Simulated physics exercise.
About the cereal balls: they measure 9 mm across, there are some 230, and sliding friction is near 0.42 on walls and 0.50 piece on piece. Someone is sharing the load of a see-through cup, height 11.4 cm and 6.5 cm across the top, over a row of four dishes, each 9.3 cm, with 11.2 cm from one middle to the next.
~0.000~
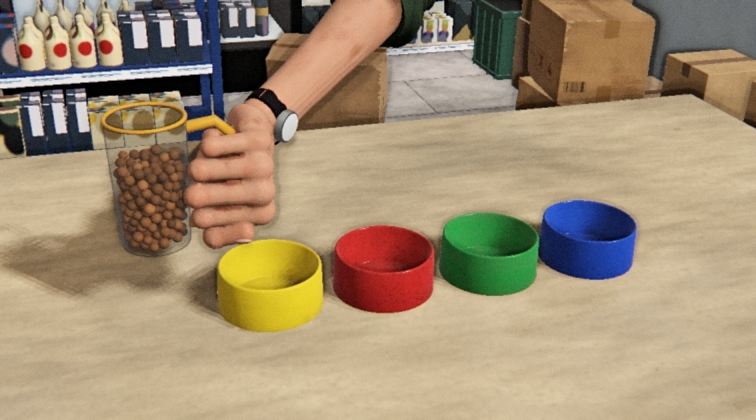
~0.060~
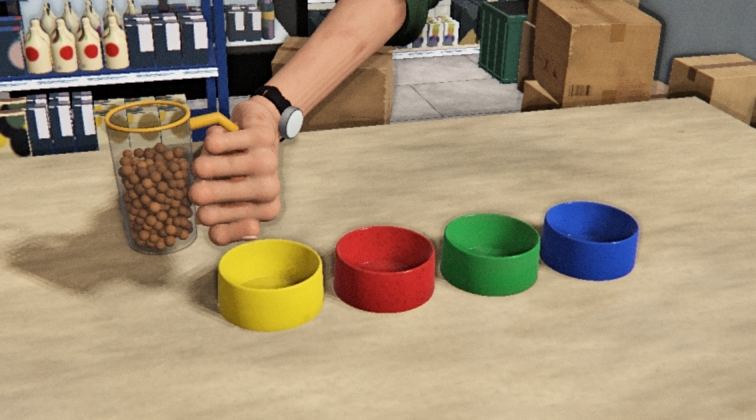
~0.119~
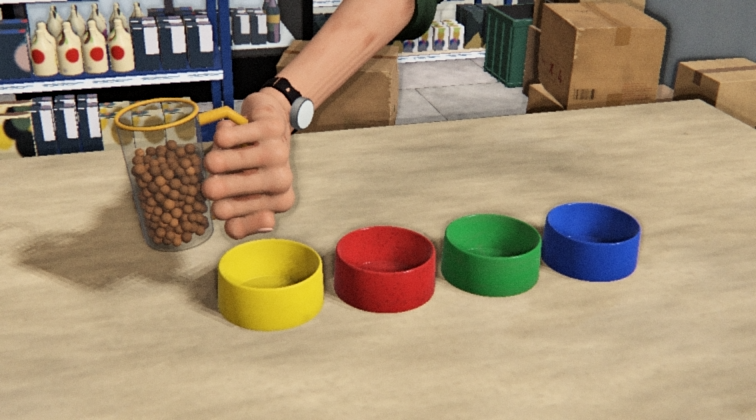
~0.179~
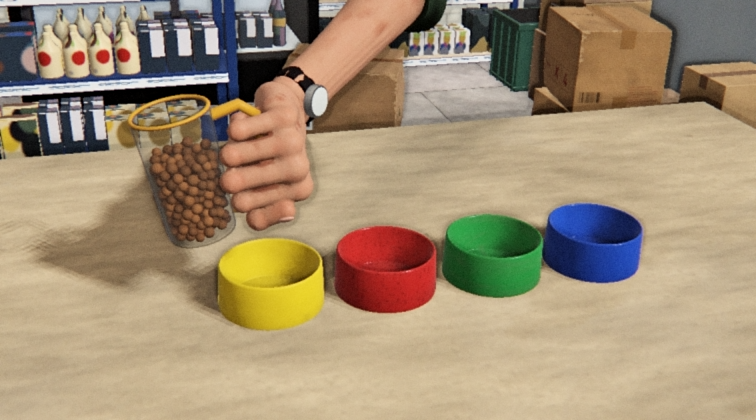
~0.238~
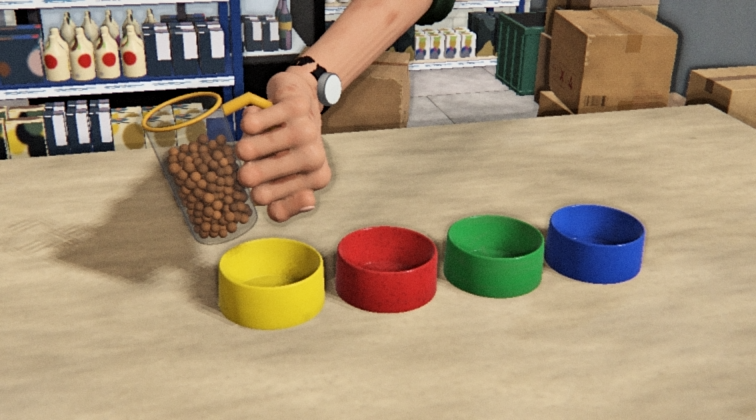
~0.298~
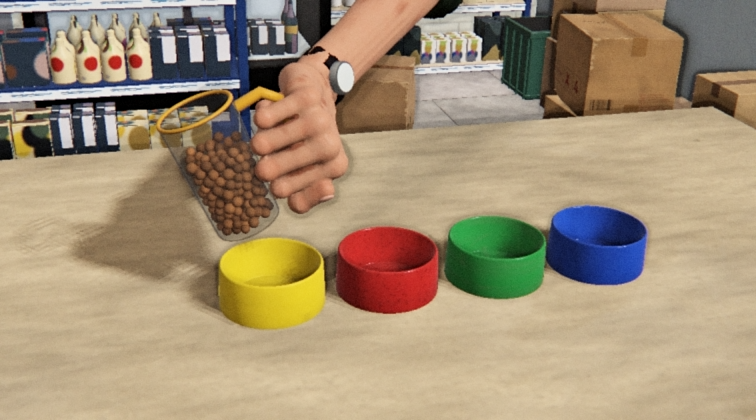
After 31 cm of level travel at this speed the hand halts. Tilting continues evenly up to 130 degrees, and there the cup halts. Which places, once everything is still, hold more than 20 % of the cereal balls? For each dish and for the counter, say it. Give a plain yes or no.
Red - yes, blue - no, green - no, yellow - no, counter - yes.
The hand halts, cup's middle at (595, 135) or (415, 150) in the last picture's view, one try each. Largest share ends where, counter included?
I'd bet on green for the first try and red for the second.
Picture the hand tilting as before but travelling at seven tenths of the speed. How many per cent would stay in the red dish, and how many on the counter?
Red: 90; counter: 10.
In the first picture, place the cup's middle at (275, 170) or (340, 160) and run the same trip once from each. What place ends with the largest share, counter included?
Largest amount - try one: Green, try two: Blue.
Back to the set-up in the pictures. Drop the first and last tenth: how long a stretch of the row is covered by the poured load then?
Roughly 8 centimetres.
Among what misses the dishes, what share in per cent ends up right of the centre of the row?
About 50 percent.
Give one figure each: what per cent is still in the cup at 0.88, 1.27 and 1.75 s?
In turn: 100 %, 95 %, 5 %.
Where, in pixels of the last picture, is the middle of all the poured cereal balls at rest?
After settling, the middle sits near (398, 272).
After 0.88 s, tilt 72 degrees; cup holds 100 %.
After 1.27 s, tilt 107 degrees; cup holds 95 %, red 5 %.
After 1.75 s, tilt 130 degrees; cup holds 5 %, red 65 %.
In the end, at 2.4 s, red 70 %, blue 0 %, green 0 %, yellow 0 %, counter 25 %.
